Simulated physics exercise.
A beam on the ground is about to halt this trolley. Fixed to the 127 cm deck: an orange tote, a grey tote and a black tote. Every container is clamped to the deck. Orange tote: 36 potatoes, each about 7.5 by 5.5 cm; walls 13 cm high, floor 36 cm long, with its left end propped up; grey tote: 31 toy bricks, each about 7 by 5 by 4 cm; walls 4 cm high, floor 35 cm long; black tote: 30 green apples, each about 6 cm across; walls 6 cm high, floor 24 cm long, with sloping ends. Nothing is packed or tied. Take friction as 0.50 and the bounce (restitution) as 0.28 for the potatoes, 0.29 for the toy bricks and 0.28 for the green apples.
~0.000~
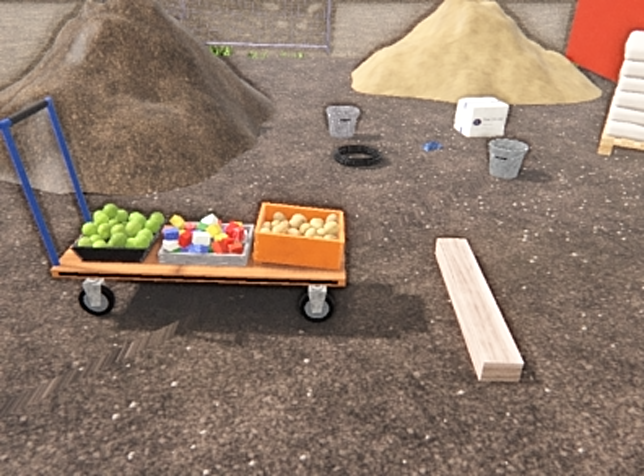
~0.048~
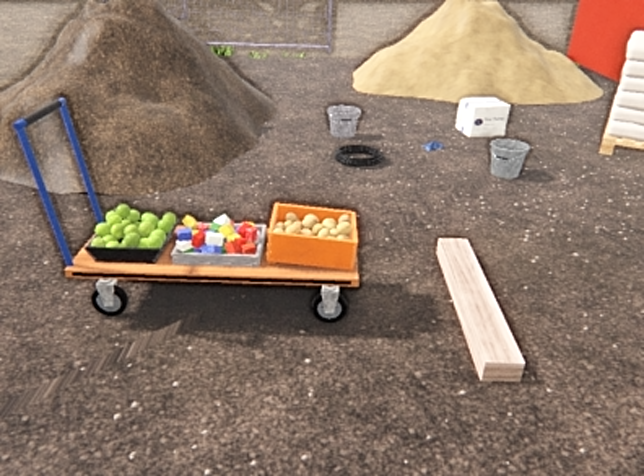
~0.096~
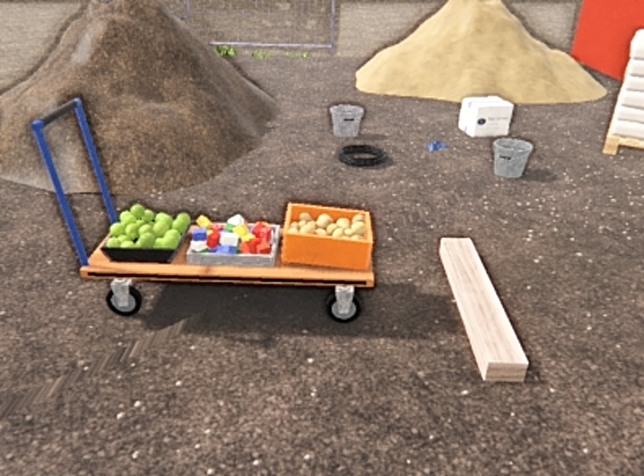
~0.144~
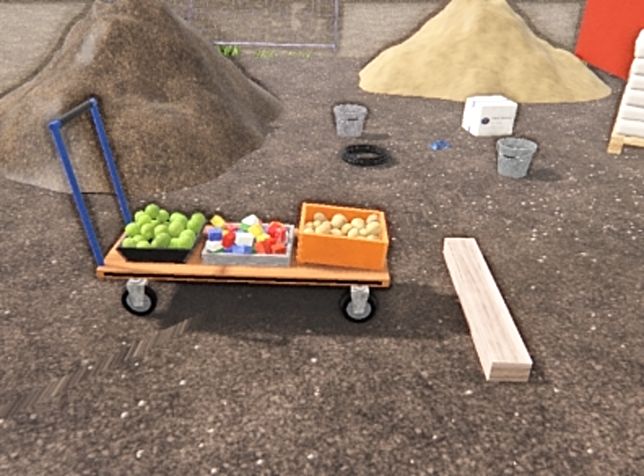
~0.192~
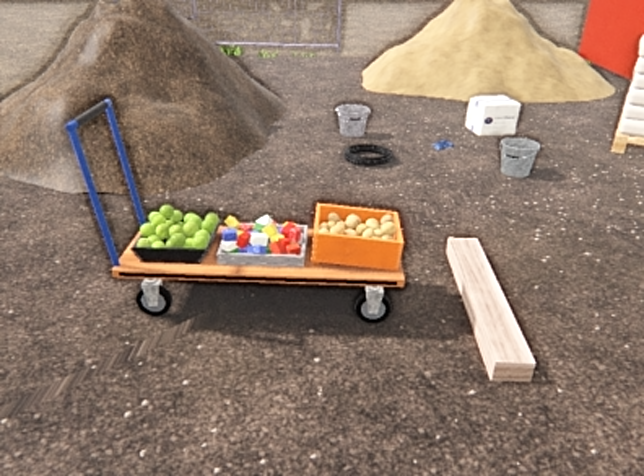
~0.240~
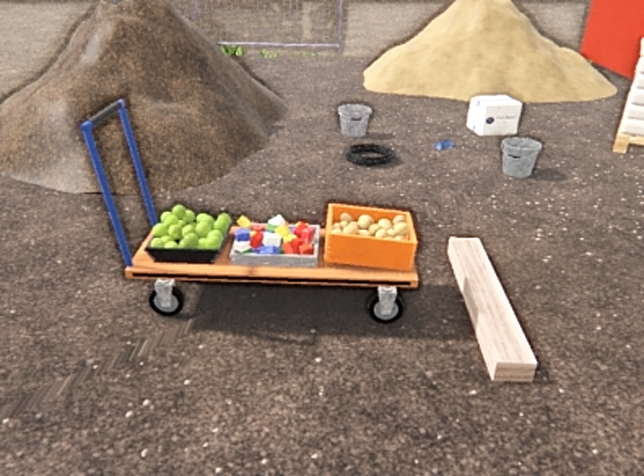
A flat trolley with a blue handle rolled slowly to the right across dark gravel, carrying green apples, colourful toy bricks and an orange tote of round, pale items closer to a wooden beam.
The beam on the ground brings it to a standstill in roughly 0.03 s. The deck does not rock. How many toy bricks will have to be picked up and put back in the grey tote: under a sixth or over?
The grey tote loses fewer than one in six of its toy bricks.
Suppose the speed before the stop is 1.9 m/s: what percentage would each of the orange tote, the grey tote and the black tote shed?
Then orange tote 0, grey tote 20, black tote 40 per cent.
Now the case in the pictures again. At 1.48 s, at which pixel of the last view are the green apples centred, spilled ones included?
At about (268, 239).
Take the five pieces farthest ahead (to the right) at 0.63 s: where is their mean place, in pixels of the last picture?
At about (471, 234).
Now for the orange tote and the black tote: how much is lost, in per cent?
About: Orange tote 0, black tote 5 per cent.
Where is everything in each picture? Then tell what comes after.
In the first frame (places track the rim corner closest to us here; the camera pans a little), grey tote (242, 255); orange tote (258, 232); 59 cm to go; all still inside.
The second frame shows grey tote (256, 256); orange tote (272, 232); 54 cm to go.
The third frame shows grey tote (270, 256); orange tote (287, 233); 49 cm to go.
The fourth frame shows grey tote (286, 256); orange tote (303, 233); 43 cm to go.
The fifth frame shows grey tote (301, 256); orange tote (318, 233); 38 cm to go.
The sixth frame shows grey tote (314, 256); orange tote (331, 233); 33 cm to go; all still inside.
After 0.53 s, the wheels strike.
After 0.63 s, the orange tote has all 36, the grey tote is down by 1 of 31 and the black tote has all 30.
After 0.75 s, the orange tote has all 36, the grey tote is down by 1 of 31 and the black tote is down by 2 of 30.
After 0.98 s, the orange tote has all 36, the grey tote is down by 1 of 31 and the black tote is down by 2 of 30.
Outcome (at 1.48 s), the orange tote has all 36, the grey tote is down by 1 of 31 and the black tote is down by 2 of 30. Asked share, 1 of 31, 3 per cent.
